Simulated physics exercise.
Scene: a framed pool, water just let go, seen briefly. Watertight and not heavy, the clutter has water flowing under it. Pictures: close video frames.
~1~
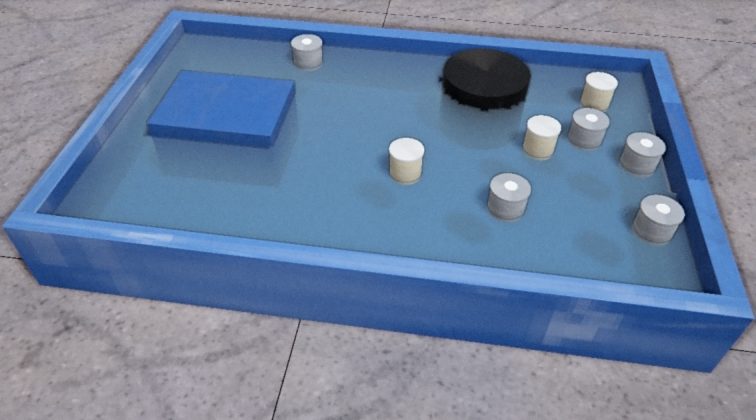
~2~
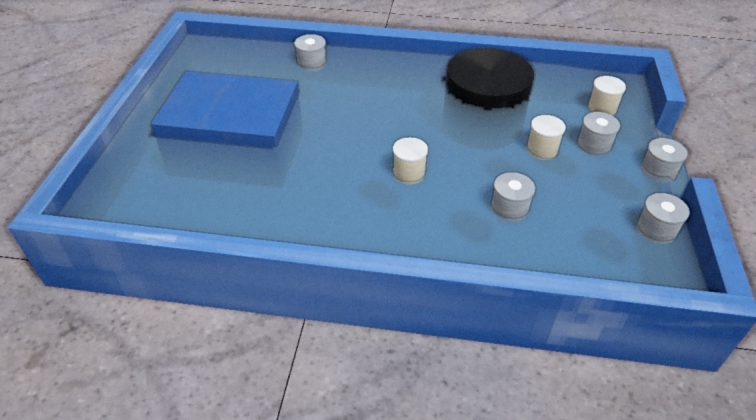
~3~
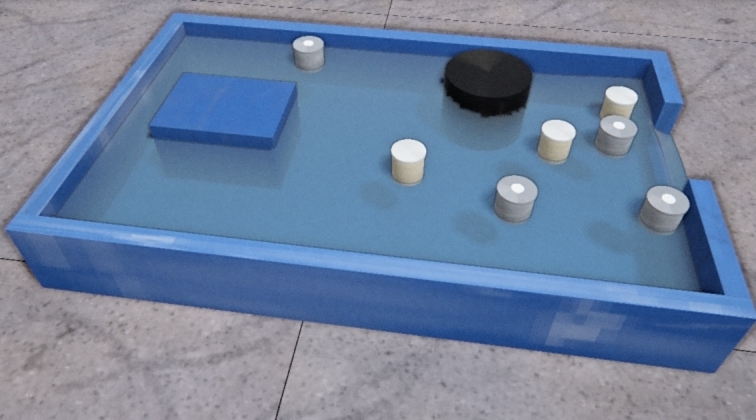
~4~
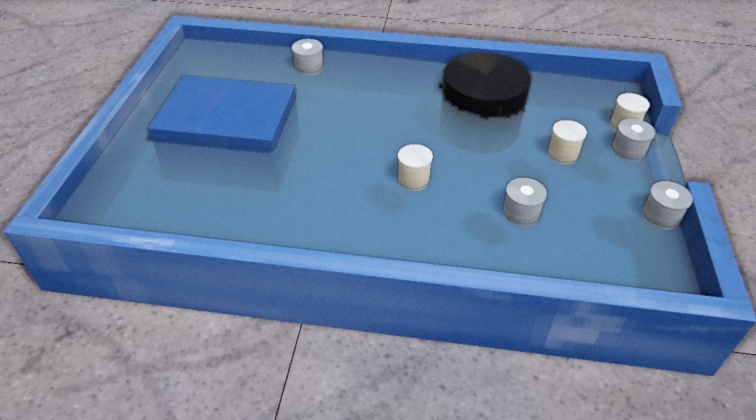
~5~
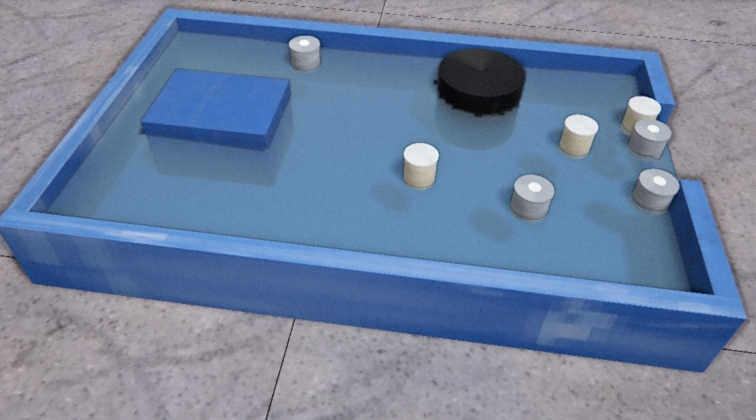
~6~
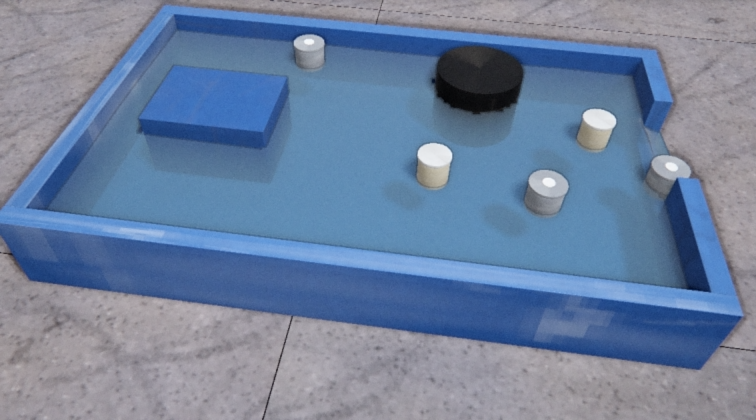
In a blue-framed pool, a gap opened in the right wall, and the small white and grey tubs drifted toward it, several slipping out of the pool while the others floated slowly rightward.
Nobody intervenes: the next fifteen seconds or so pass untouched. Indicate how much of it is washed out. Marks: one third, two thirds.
It comes out at two thirds or beyond.
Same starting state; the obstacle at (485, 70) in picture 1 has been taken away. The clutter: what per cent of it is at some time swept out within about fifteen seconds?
My figure is 90 per cent.
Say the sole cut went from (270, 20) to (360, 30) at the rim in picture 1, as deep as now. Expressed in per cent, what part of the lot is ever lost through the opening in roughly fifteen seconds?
Close to 40 percent.
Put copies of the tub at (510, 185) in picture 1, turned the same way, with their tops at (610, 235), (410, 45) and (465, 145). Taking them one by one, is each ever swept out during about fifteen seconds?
For the three copies in the stated order: Escaped, remained, escaped.
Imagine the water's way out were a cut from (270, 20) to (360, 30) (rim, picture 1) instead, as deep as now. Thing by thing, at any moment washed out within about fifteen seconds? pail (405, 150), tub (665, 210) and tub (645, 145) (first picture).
The first one exits, the second never exits, the third never exits.
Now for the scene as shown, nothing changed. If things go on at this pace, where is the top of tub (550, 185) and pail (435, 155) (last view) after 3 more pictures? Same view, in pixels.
They should be roughly at (593, 175) and (483, 159).
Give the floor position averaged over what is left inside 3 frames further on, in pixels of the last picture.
Mean position: About (451, 178).
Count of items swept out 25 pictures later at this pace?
The number works out to 7.
A moment on, 5 of 8 are out; 3 afloat.
Next, 6 of 8 are out; 2 afloat.
Later, 7 of 8 are out; 1 afloat.
In the end, 7 of 8 are out; 1 afloat.
